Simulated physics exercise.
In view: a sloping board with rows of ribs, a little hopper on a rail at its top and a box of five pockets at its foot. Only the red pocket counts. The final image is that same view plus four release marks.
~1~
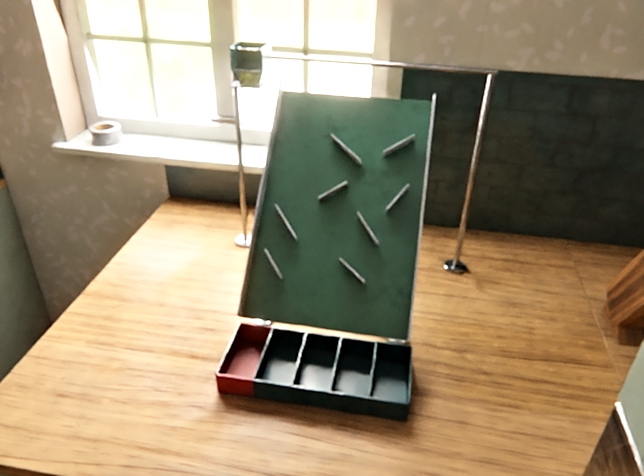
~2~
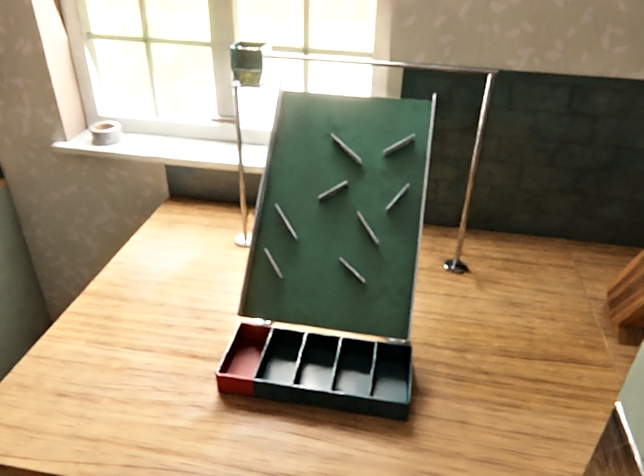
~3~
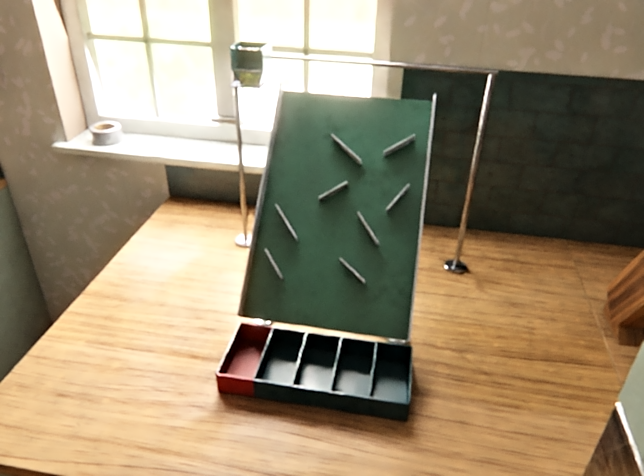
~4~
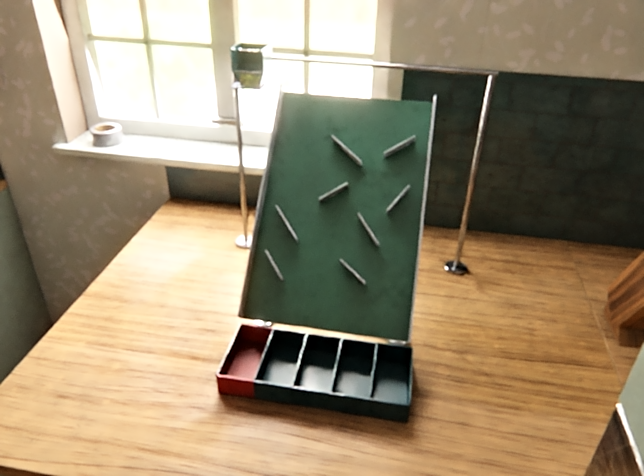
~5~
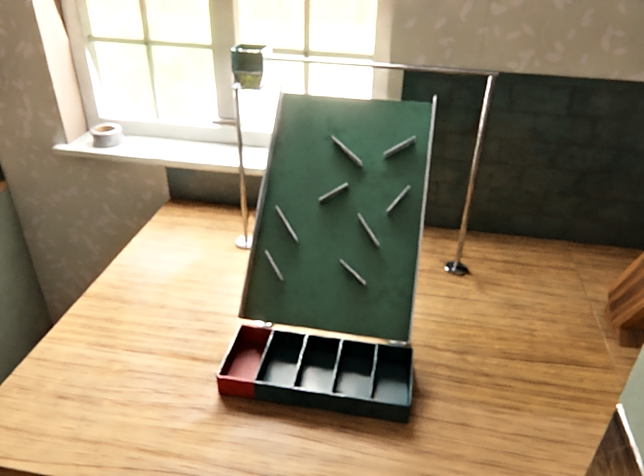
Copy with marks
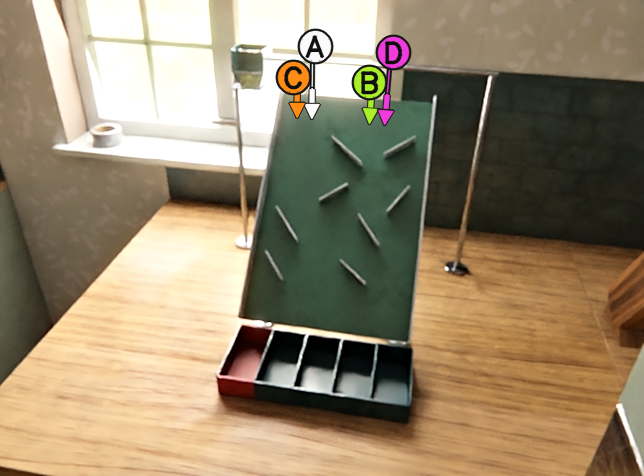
At first, a sloping green board with slanted metal ribs stands on a wooden table by a window, a small hopper on the rail above its top left and a box of five pockets at its foot, the leftmost red. Through to the end, nothing visibly moves, and the pockets stay empty.
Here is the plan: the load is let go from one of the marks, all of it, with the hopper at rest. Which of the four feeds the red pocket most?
C beats the others.
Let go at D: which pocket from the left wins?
The fifth.
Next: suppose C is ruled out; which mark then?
Here it is mark A.
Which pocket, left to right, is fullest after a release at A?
The third from the left.
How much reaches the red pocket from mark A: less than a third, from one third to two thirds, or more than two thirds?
It is less than a third.
On the marked copy, mark A meets the board at (311, 113); mark B meets the board at (369, 118); mark C meets the board at (297, 112); mark D meets the board at (385, 119).
If A is chosen, a small part in the red pocket, most in other pockets, a small part outside the box.
If B is chosen, none in the red pocket, nearly all in other pockets, a stray few outside the box.
If C is chosen, about a third in the red pocket, about half in other pockets, a small part outside the box.
If D is chosen, a stray few in the red pocket, nearly all in other pockets, a stray few outside the box.
